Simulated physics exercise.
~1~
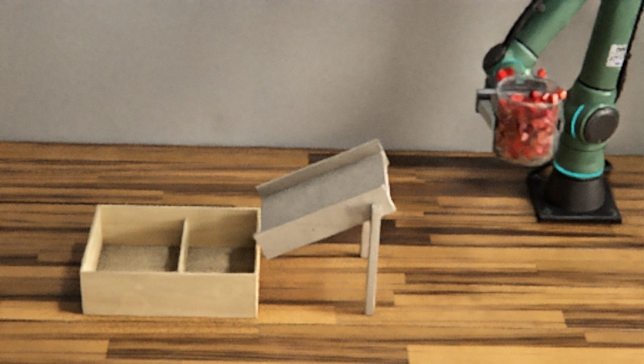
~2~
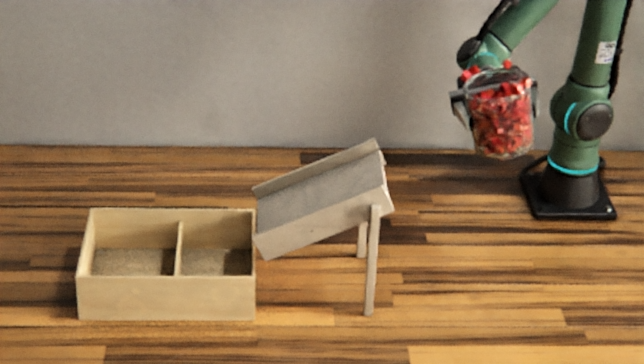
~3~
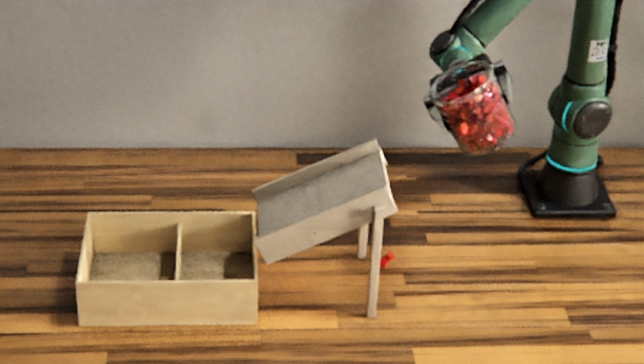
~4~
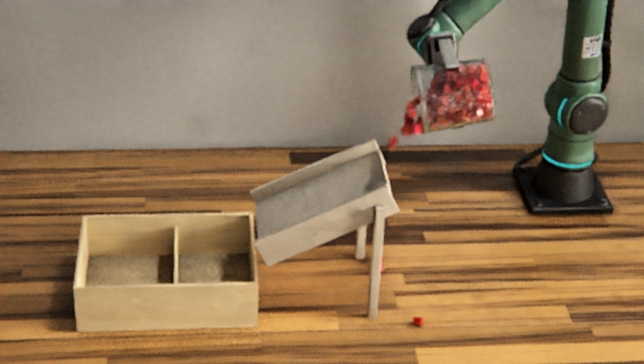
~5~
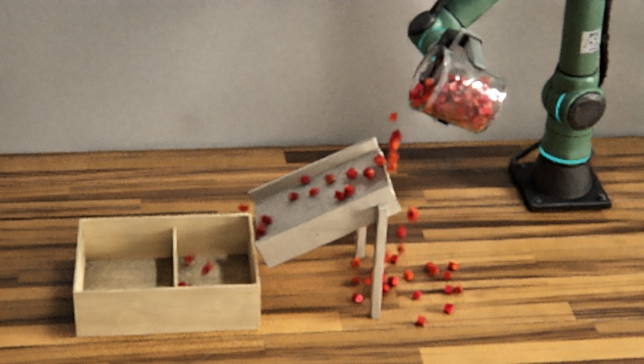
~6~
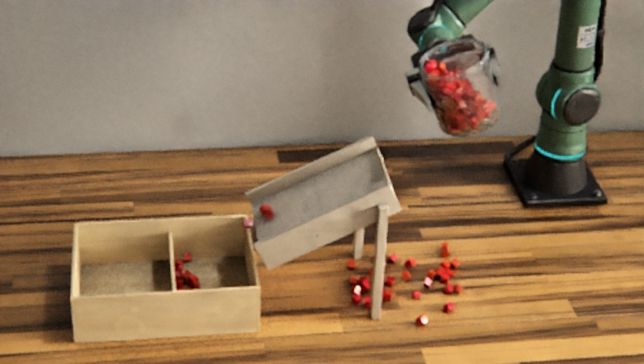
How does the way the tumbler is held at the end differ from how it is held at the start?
At the start the robot arm holds the tumbler upright, but at the end it is leaning.
